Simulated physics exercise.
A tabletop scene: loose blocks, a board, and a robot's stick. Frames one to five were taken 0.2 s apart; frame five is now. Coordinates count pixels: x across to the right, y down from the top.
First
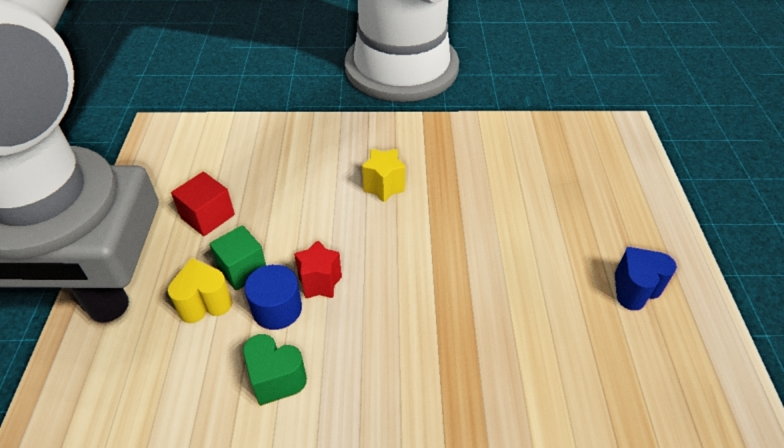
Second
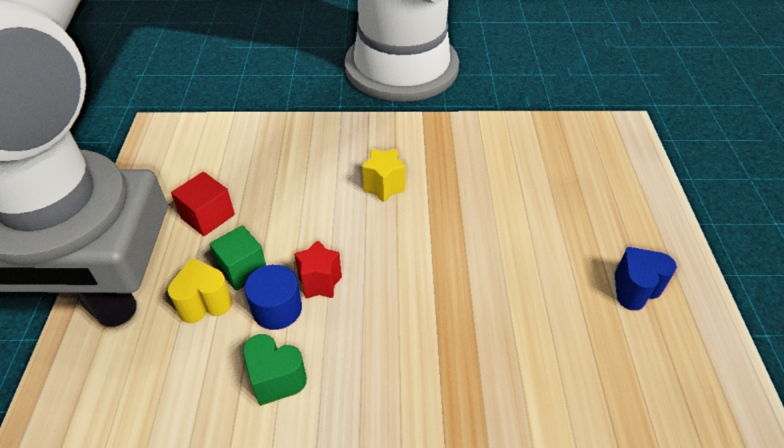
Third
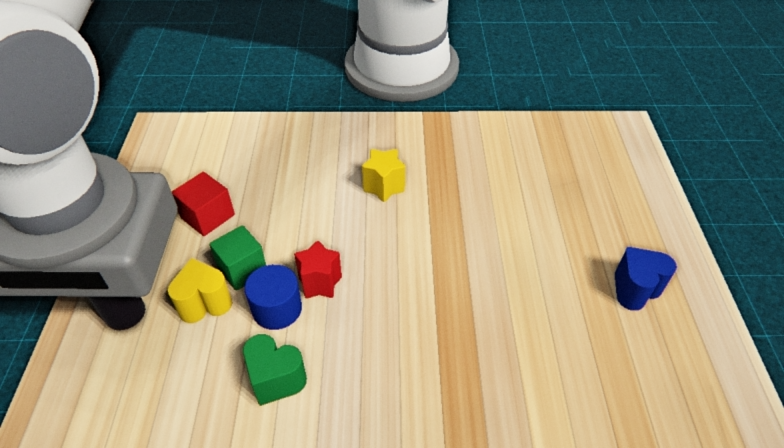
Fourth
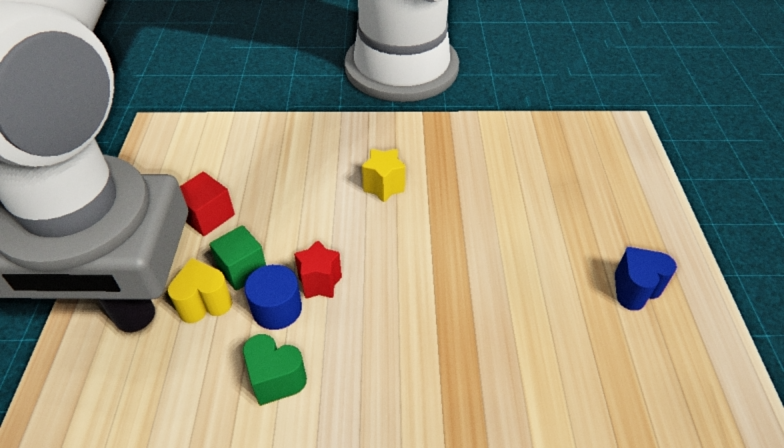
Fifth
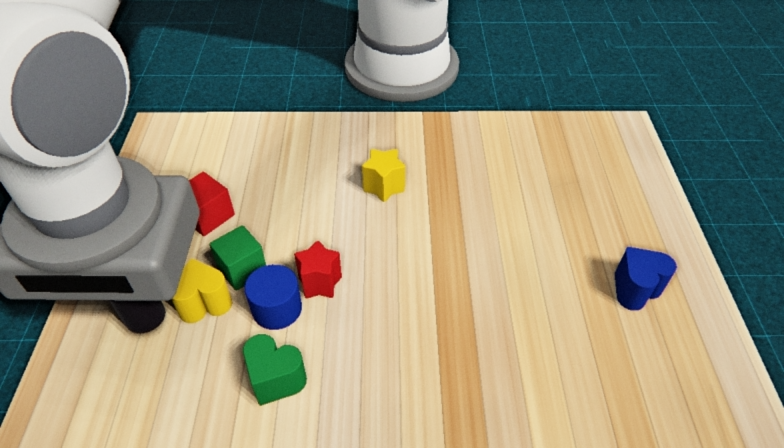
A robot arm at the left edge of a wooden table crept slowly to the right, coming up close beside the yellow heart, while all the colored blocks scattered across the tabletop stayed still.
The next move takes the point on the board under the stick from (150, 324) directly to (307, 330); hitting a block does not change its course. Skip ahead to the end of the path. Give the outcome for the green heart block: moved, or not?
At the end of the path, the green heart block remains in its old spot.
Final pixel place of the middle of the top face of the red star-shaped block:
It will likely be found at (343, 243).
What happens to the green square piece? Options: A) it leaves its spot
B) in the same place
The one that fits is A, it leaves its spot.
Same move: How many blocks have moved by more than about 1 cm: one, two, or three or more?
I reckon the push displaces three or more of the blocks by more than 1 cm.
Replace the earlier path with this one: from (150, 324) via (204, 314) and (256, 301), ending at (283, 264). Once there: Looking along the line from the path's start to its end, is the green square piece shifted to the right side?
No
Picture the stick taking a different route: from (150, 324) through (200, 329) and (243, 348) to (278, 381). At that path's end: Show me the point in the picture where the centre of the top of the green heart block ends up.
At (307, 396).
On the path given first. One third of the way, stick (199, 319); yellow heart block (230, 273), turned 30° anticlockwise; green square piece (243, 238), turned 30° anticlockwise; blue circular block (276, 284).
Two thirds of the way, stick (253, 321); yellow heart block (257, 268), turned 85° anticlockwise; green square piece (243, 232), turned 40° anticlockwise; blue circular block (304, 283); red star-shaped block (331, 254), turned 35° anticlockwise.
At the end, stick (305, 323); yellow heart block (259, 268), turned 90° anticlockwise; green square piece (243, 231), turned 40° anticlockwise; green heart block still; blue circular block (335, 276); red star-shaped block (343, 243), turned 65° anticlockwise.
